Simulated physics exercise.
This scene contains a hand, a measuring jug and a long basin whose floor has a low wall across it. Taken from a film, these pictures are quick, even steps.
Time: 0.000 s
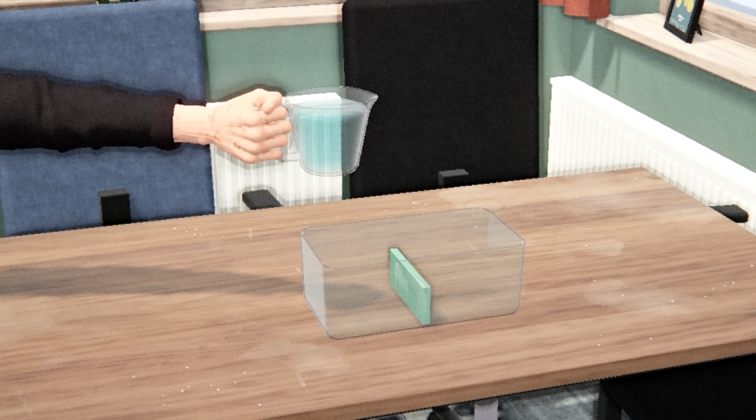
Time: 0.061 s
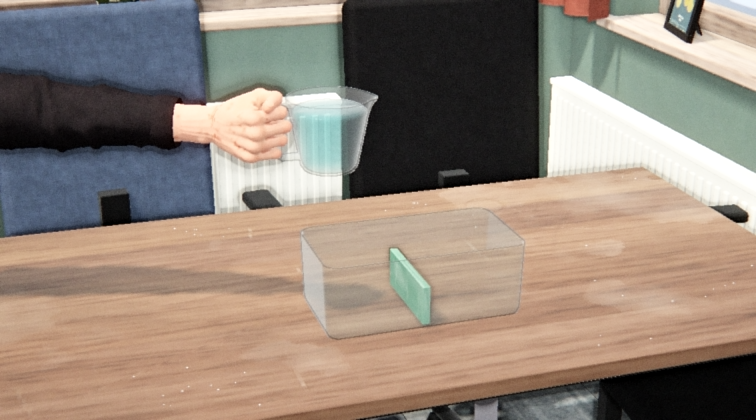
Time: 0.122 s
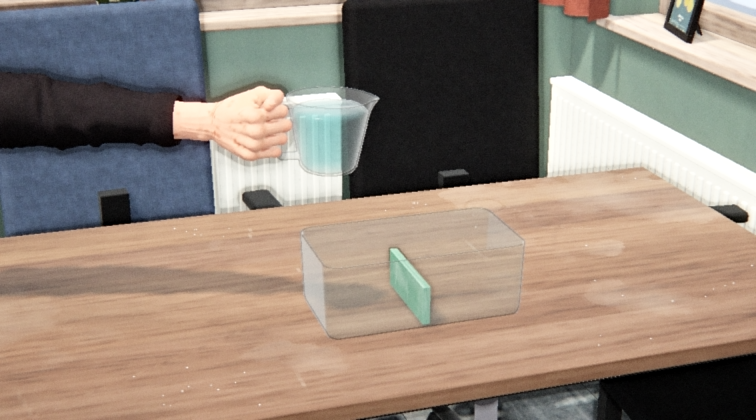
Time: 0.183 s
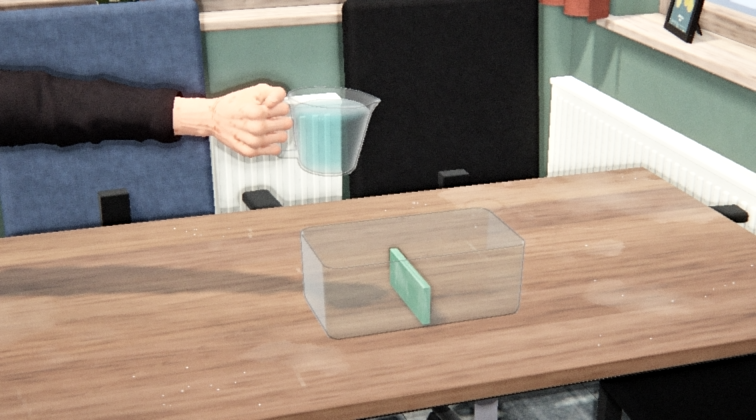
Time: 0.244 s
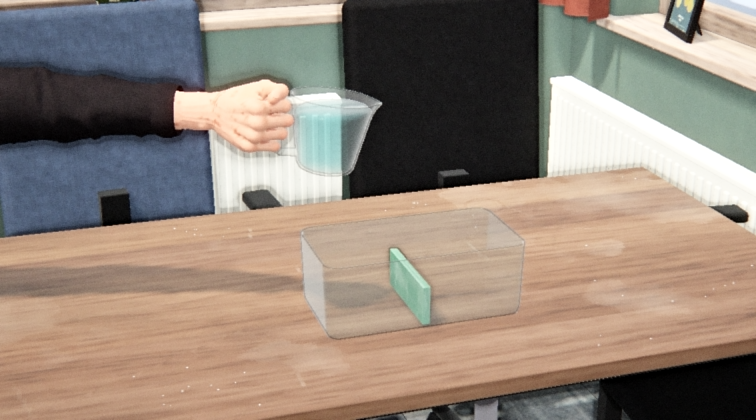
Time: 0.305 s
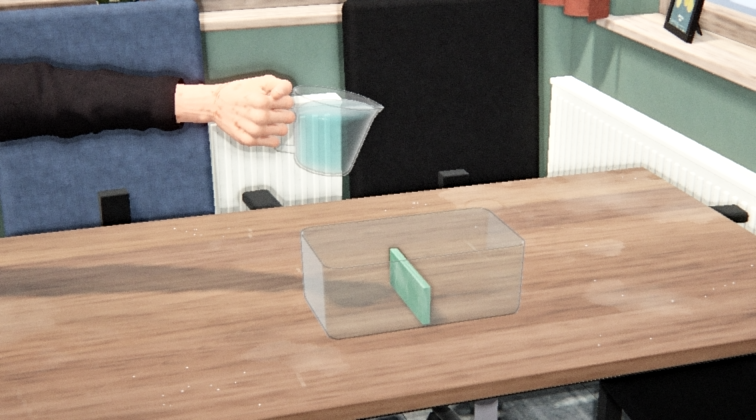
In an office-like room with green walls, a wooden table is seen from slightly above, with blue and black chairs and a white radiator behind it. A clear, empty basin with a low green wall across its floor sits on the table, while a dark-sleeved hand at left holds a clear jug of blue liquid above. The hand slowly tilts the jug slightly rightward, and the camera stays still.
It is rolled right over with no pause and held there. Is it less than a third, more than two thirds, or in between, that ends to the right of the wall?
Higher than two thirds.
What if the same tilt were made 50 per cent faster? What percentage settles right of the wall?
It comes to around 80 per cent.
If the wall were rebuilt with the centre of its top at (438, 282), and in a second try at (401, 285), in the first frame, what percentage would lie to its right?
Around 25 per cent for the first, around 90 per cent for the second.
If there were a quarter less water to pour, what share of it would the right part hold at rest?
About 75 %.
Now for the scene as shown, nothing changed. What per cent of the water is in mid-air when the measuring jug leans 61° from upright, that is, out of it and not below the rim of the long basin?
I'd put it at roughly 20 percent of it.
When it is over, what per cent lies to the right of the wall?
About 80 per cent.
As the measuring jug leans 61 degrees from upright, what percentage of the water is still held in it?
About 70 % remains.
A moment on, the measuring jug is tipped part way and 70 per cent is still to pour, 1 is left of the wall and 8 right of it.
Next, the measuring jug is tipped on its side and 17 per cent is still to pour, 2 is left of the wall and 61 right of it.
Then the measuring jug is tipped on its side and 0 per cent is still to pour, 17 is left of the wall and 80 right of it.
Later the measuring jug is tipped on its side and 0 per cent is still to pour, 19 is left of the wall and 80 right of it.
At rest 19 per cent lies left of the wall, 80 right of it and 2 outside.
